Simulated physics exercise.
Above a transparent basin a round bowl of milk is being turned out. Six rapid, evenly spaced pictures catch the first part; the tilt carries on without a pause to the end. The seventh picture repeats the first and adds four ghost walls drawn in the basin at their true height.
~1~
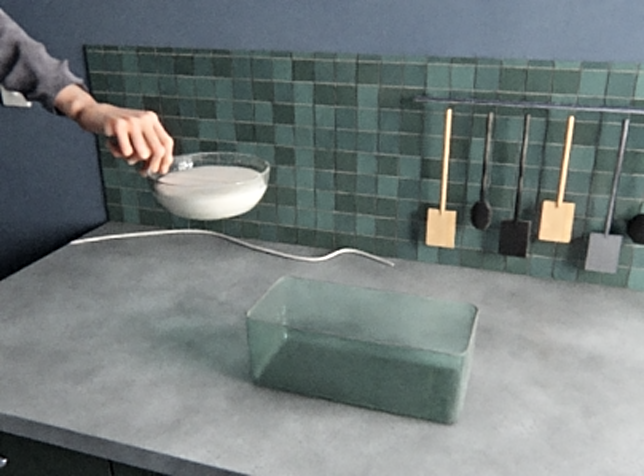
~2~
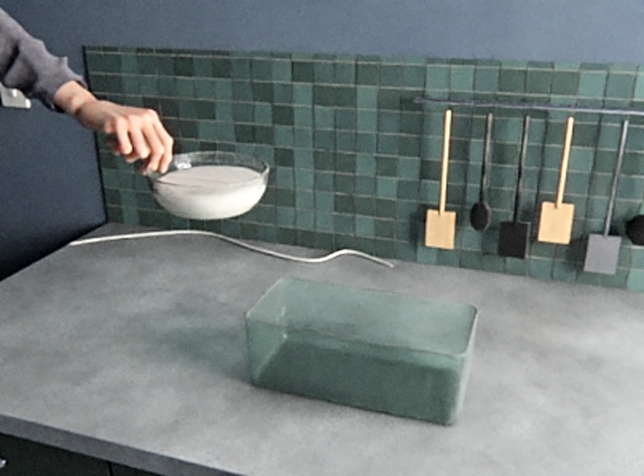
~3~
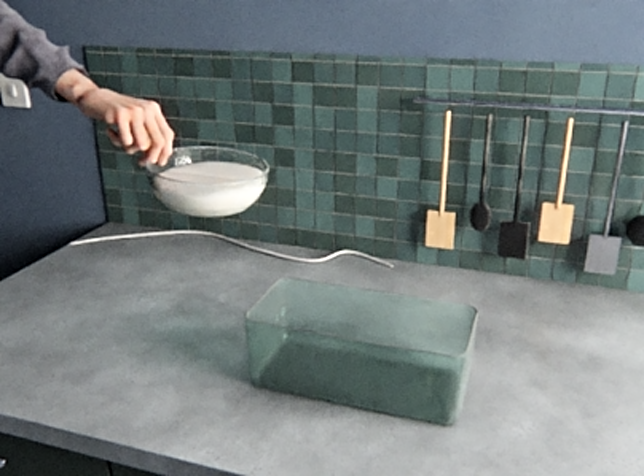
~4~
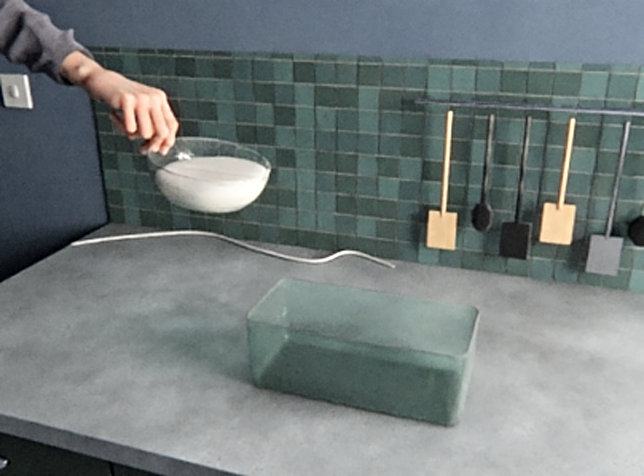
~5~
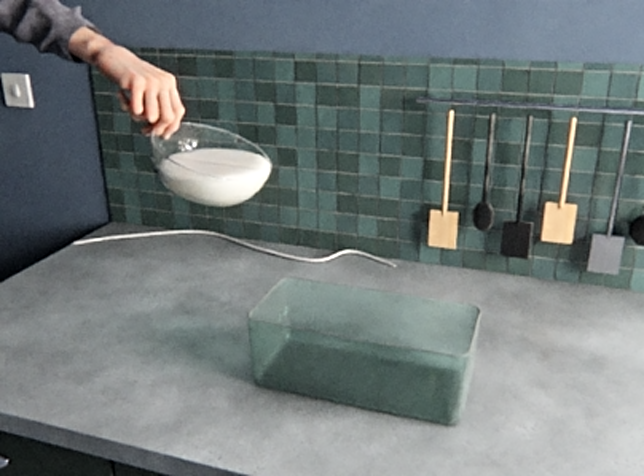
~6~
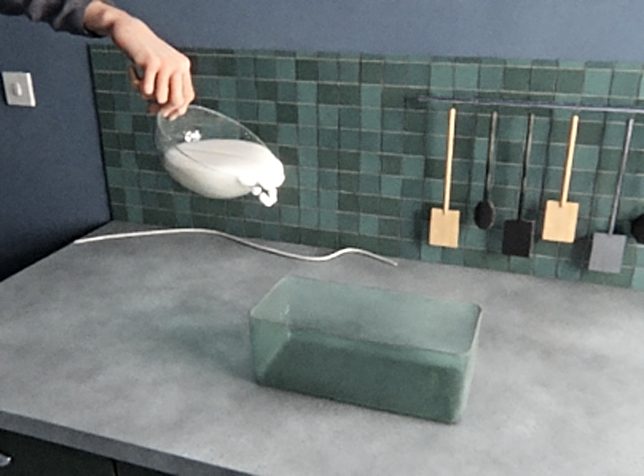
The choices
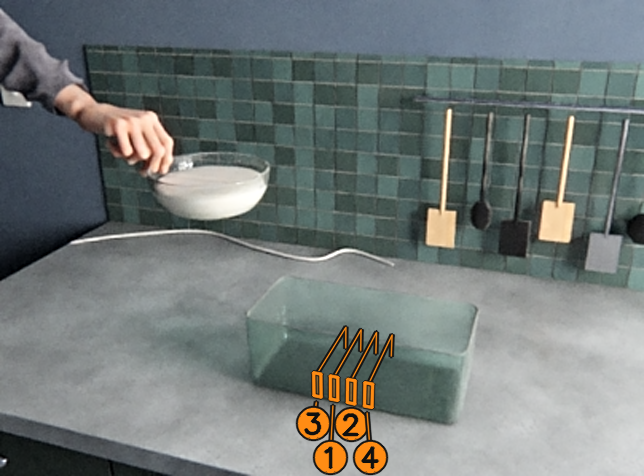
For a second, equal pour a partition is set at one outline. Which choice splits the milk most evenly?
1 works best here.
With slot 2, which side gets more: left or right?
The left one.
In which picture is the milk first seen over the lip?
In picture 5.
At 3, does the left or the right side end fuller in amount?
The right one.
On the marked copy, 1 at (332, 405); 2 at (349, 409); 3 at (316, 402); 4 at (367, 412).
For slot 1, about 46 % ends left of the wall and 52 % right of it.
For slot 2, about 82 % ends left of the wall and 16 % right of it.
For slot 3, about 21 % ends left of the wall and 77 % right of it.
For slot 4, about 89 % ends left of the wall and 9 % right of it.
